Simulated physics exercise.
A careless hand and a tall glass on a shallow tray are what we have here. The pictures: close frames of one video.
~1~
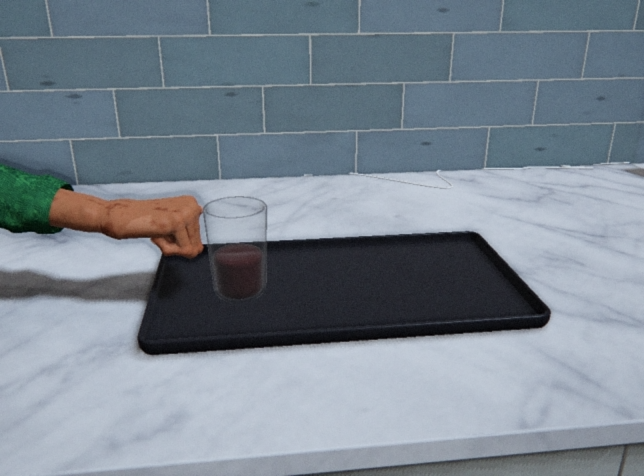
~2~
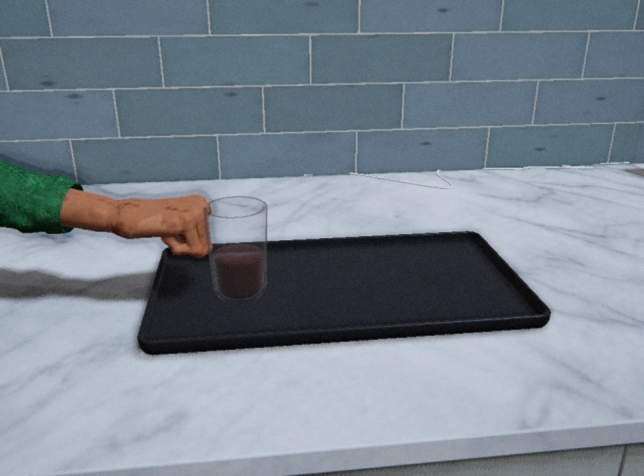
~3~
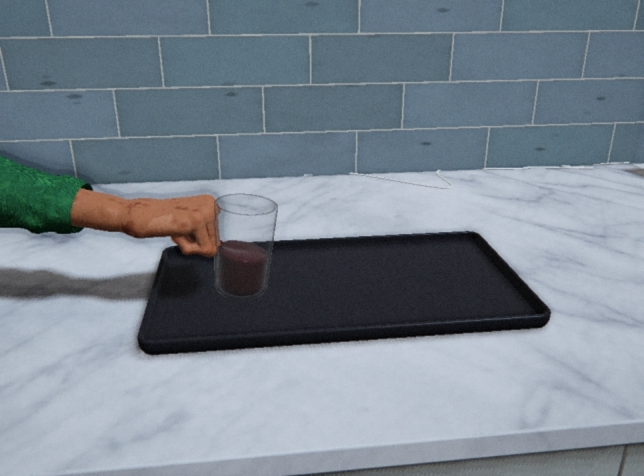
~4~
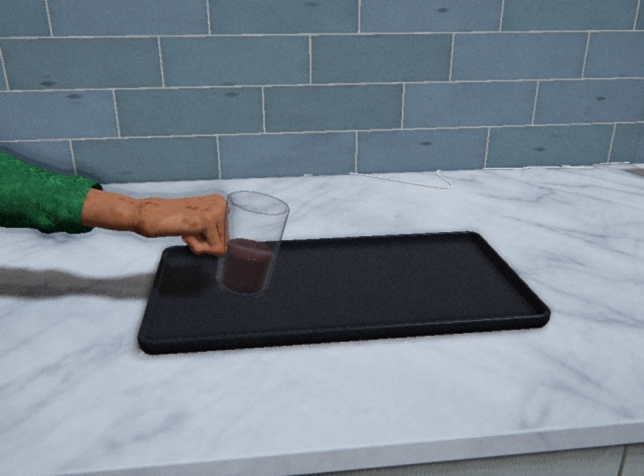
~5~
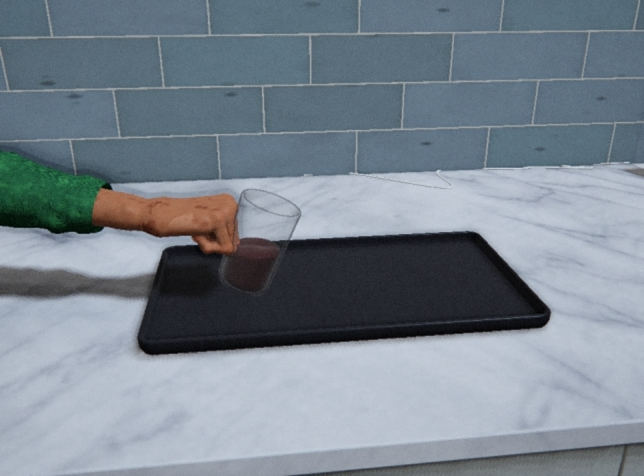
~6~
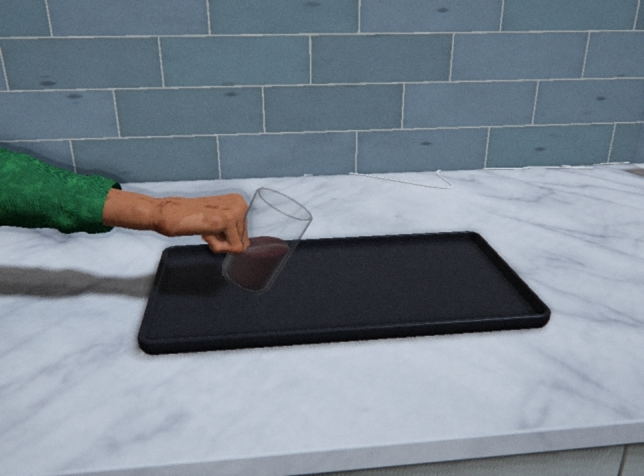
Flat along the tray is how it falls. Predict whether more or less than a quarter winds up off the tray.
Less than a quarter winds up off it.
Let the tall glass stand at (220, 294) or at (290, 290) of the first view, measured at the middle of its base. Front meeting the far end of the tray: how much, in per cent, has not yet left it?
First some 35, then 50 per cent.
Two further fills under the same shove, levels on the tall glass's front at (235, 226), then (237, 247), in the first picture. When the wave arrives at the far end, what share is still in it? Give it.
You'd find close to 40 in a hundred the first time and close to 40 in a hundred the second.
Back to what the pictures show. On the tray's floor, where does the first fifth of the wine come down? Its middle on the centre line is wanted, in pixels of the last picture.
At about (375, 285).
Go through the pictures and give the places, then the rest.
In the first picture, it leans 0°; its right rim is at (265, 207); the wine meets the walls at (213, 253) and (263, 250); the tray's far rim is at (508, 268); the tray is clear ahead.
In the second picture, it leans 0°; its right rim is at (265, 207); the wine meets the walls at (213, 253) and (263, 251).
In the third picture, it leans 7°; its right rim is at (276, 208); the wine meets the walls at (217, 242) and (267, 251).
In the fourth picture, it leans 14°; its right rim is at (288, 210); the wine meets the walls at (225, 240) and (273, 249).
In the fifth picture, it leans 21°; its right rim is at (299, 213); the wine meets the walls at (229, 246) and (280, 245).
In the sixth picture, it leans 29°; its right rim is at (310, 218); the wine meets the walls at (233, 250) and (287, 242).
A moment on, the tall glass is falling and 100 per cent is in the glass, 0 on the tray and 0 above or beyond its rim.
Next, the tall glass lies on its side and 89 per cent is in the glass, 10 on the tray and 1 above or beyond its rim.
Then the tall glass lies on its side and 43 per cent is in the glass, 57 on the tray and 0 above or beyond its rim.
Later the tall glass lies on its side and 22 per cent is in the glass, 64 on the tray and 14 above or beyond its rim.
In the end 88 per cent is held by tray and glass, 12 is off the tray.
